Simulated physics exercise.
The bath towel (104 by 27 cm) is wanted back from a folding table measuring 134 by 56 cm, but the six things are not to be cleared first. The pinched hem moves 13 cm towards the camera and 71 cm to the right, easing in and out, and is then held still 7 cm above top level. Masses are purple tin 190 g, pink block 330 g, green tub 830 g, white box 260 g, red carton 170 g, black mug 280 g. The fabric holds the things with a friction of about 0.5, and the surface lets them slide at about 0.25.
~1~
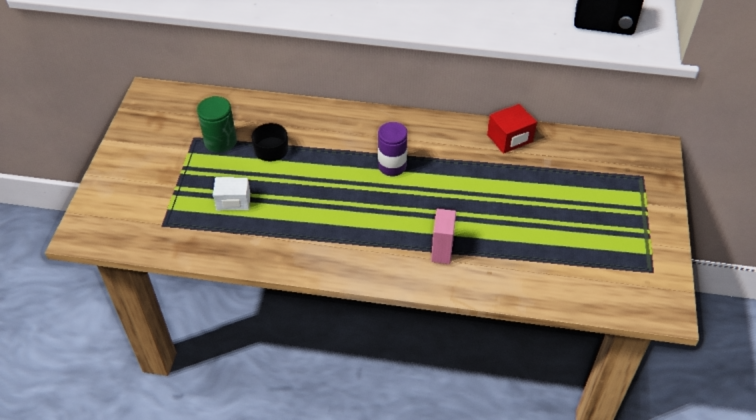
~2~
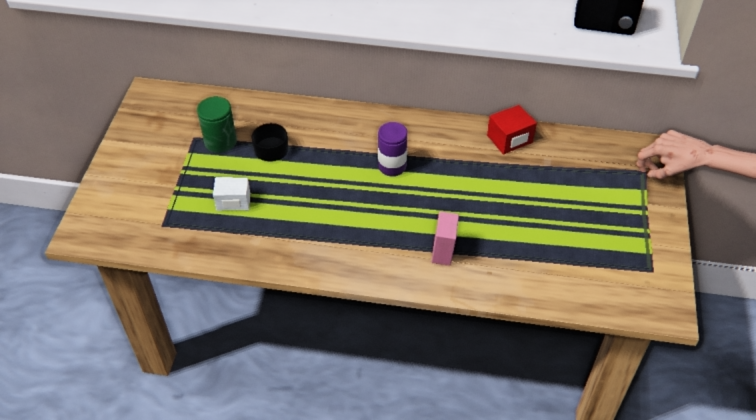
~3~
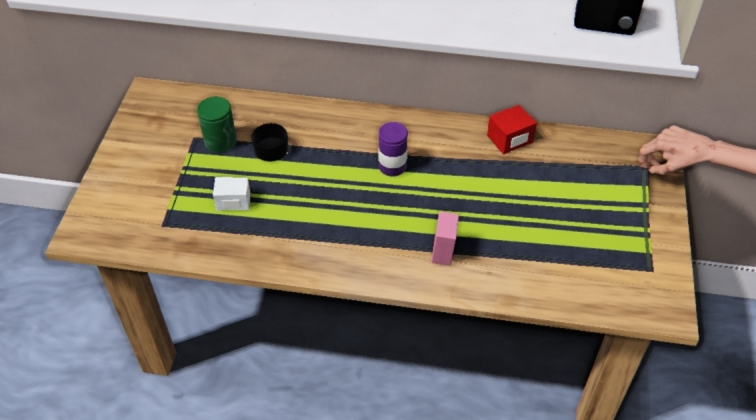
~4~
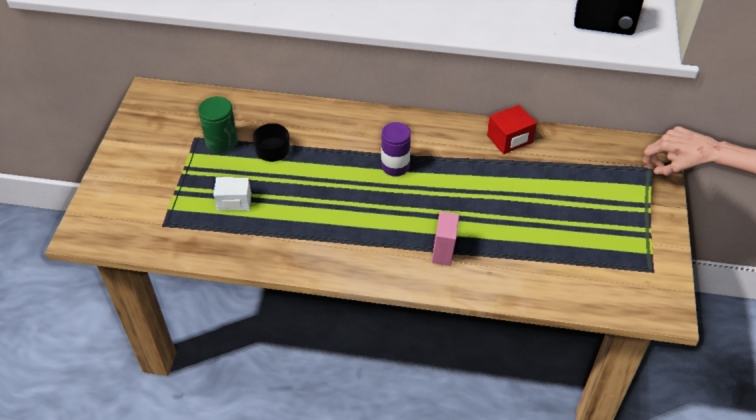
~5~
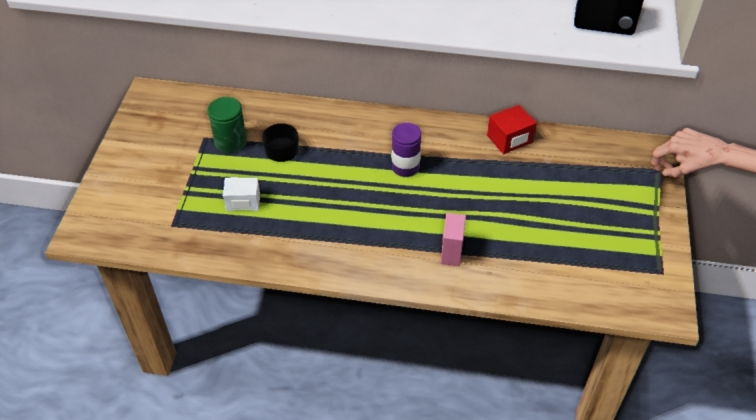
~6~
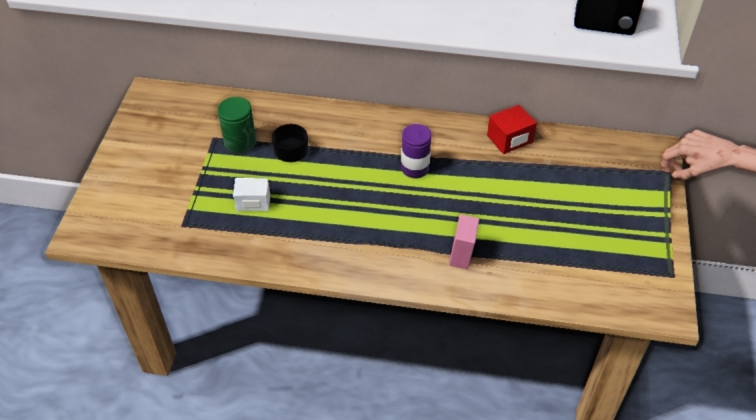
A dark cloth with bright green stripes lies across a wooden table against a wall, seen from above by a still camera. On or touching it are a green tub and black mug at back left, a white box at left, a purple tin near the middle and a pink block in front, with a red carton behind. A hand enters from the right, pinches the back right corner and draws the cloth slightly right, carrying along everything except the carton.
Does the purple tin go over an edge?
Note: Purple tin is lost over the edge.
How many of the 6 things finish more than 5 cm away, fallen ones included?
The total comes out at 5.
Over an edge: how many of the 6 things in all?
Counted result: 1.
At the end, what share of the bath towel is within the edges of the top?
Roughly 40% of it.
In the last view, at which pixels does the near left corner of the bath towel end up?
About (493, 247).
Next, 85 % of the bath towel is still over the top; purple tin 24 cm off its start, green tub 23 cm off its start, black mug 23 cm off its start.
Then, 65 % of the bath towel is still over the top; purple tin 47 cm off its start, green tub 45 cm off its start, black mug 45 cm off its start.
After that, 50 % of the bath towel is still over the top; purple tin 68 cm off its start at (712, 180), black mug 65 cm off its start at (556, 166), green tub 65 cm off its start at (503, 132).
Later, 40 % of the bath towel is still over the top; purple tin over the edge, green tub 75 cm off its start, black mug 75 cm off its start.
At the end, 40 % of the bath towel is still over the top; purple tin over the edge, green tub 75 cm off its start at (551, 140), black mug 75 cm off its start at (603, 177), white box 72 cm off its start at (570, 214).
